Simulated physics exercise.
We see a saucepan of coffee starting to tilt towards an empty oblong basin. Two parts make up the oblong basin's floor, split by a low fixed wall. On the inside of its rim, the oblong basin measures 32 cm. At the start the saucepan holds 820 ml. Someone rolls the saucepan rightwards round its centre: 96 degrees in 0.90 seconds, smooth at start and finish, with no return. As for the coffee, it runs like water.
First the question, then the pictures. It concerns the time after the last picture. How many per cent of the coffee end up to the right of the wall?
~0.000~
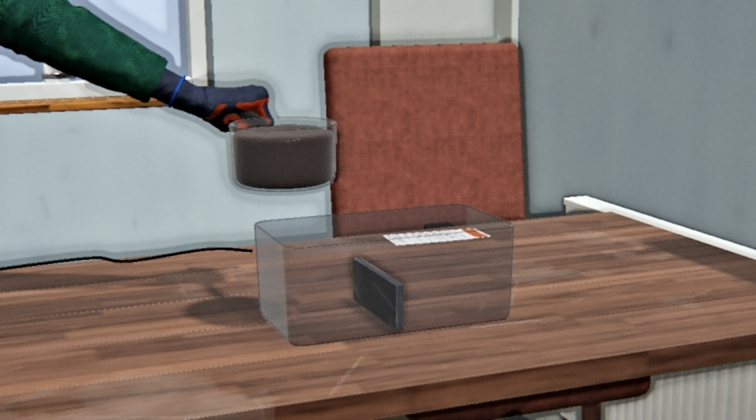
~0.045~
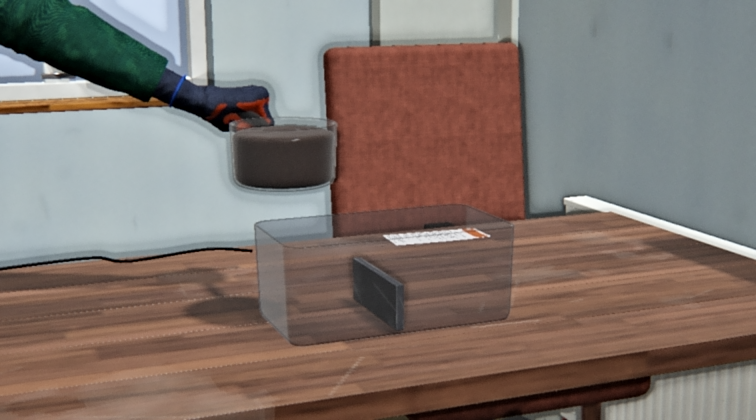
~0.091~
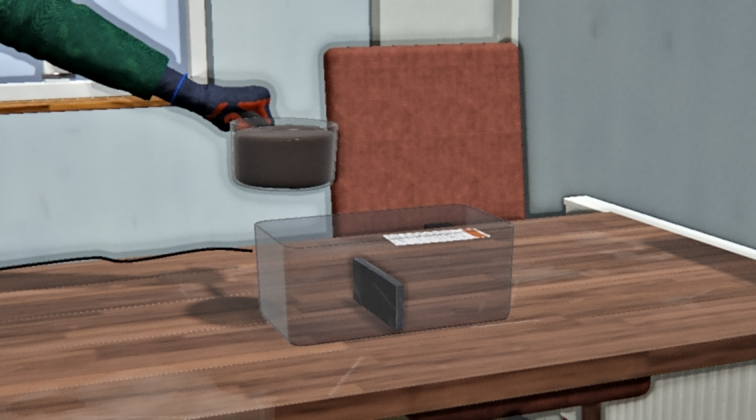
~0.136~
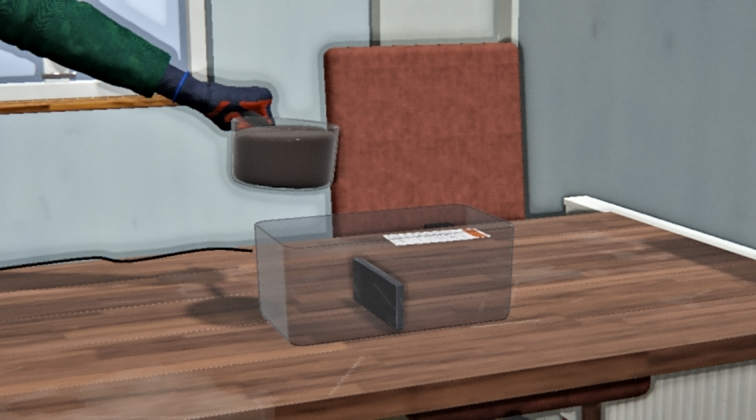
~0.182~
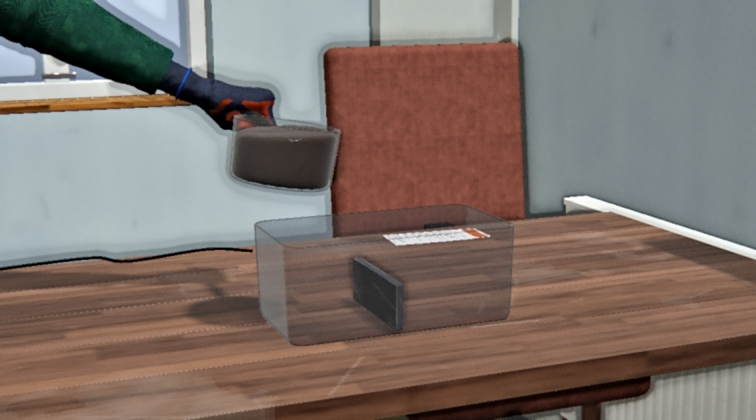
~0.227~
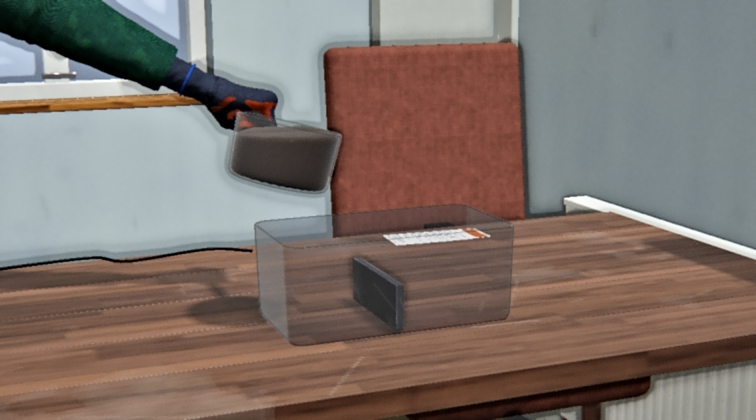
About 53 per cent.
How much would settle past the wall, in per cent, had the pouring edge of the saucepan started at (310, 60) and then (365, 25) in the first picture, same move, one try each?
I'd expect close to 45 per cent and then close to 95 per cent.
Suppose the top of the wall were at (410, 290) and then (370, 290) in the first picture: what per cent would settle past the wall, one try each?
One try each: Around 15 percent and then around 70 percent.
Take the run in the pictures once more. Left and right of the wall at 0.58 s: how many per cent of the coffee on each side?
4 on the left, 10 on the right, roughly.
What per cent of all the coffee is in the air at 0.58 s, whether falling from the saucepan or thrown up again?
About 28 per cent.
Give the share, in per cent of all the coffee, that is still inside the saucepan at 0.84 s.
I'd say some 14 per cent remains.
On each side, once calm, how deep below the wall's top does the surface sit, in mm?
The left comes to roughly 44 mm and the right to roughly 46 mm.
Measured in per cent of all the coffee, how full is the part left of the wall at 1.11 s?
Roughly 42 in a hundred.
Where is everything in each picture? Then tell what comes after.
Tilt 0°; pouring edge (332, 122); surface from (233, 135) to (329, 130); the oblong basin's rim runs from (269, 236) to (489, 216); the wall's top is at (377, 272), in the first picture.
Tilt 1°; pouring edge (333, 123); surface from (233, 135) to (330, 130), in the second picture.
Tilt 2°; pouring edge (334, 124); surface from (234, 135) to (330, 130), in the third picture.
Tilt 5°; pouring edge (335, 127); surface from (235, 135) to (332, 131), in the fourth picture.
Tilt 9°; pouring edge (336, 131); surface from (236, 135) to (332, 132), in the fifth picture.
Tilt 14°; pouring edge (337, 135); surface from (235, 136) to (335, 132), in the sixth picture.
By 0.58 s the tilt is 69° and 58 per cent is still to pour, 4 is left of the wall and 11 right of it.
By 0.84 s the tilt is 95° and 14 per cent is still to pour, 26 is left of the wall and 52 right of it.
By 1.11 s the tilt is 96° and 3 per cent is still to pour, 43 is left of the wall and 52 right of it.
By 1.40 s the tilt is 96° and 1 per cent is still to pour, 46 is left of the wall and 53 right of it.
At rest 47 per cent lies left of the wall, 53 right of it and 0 outside.
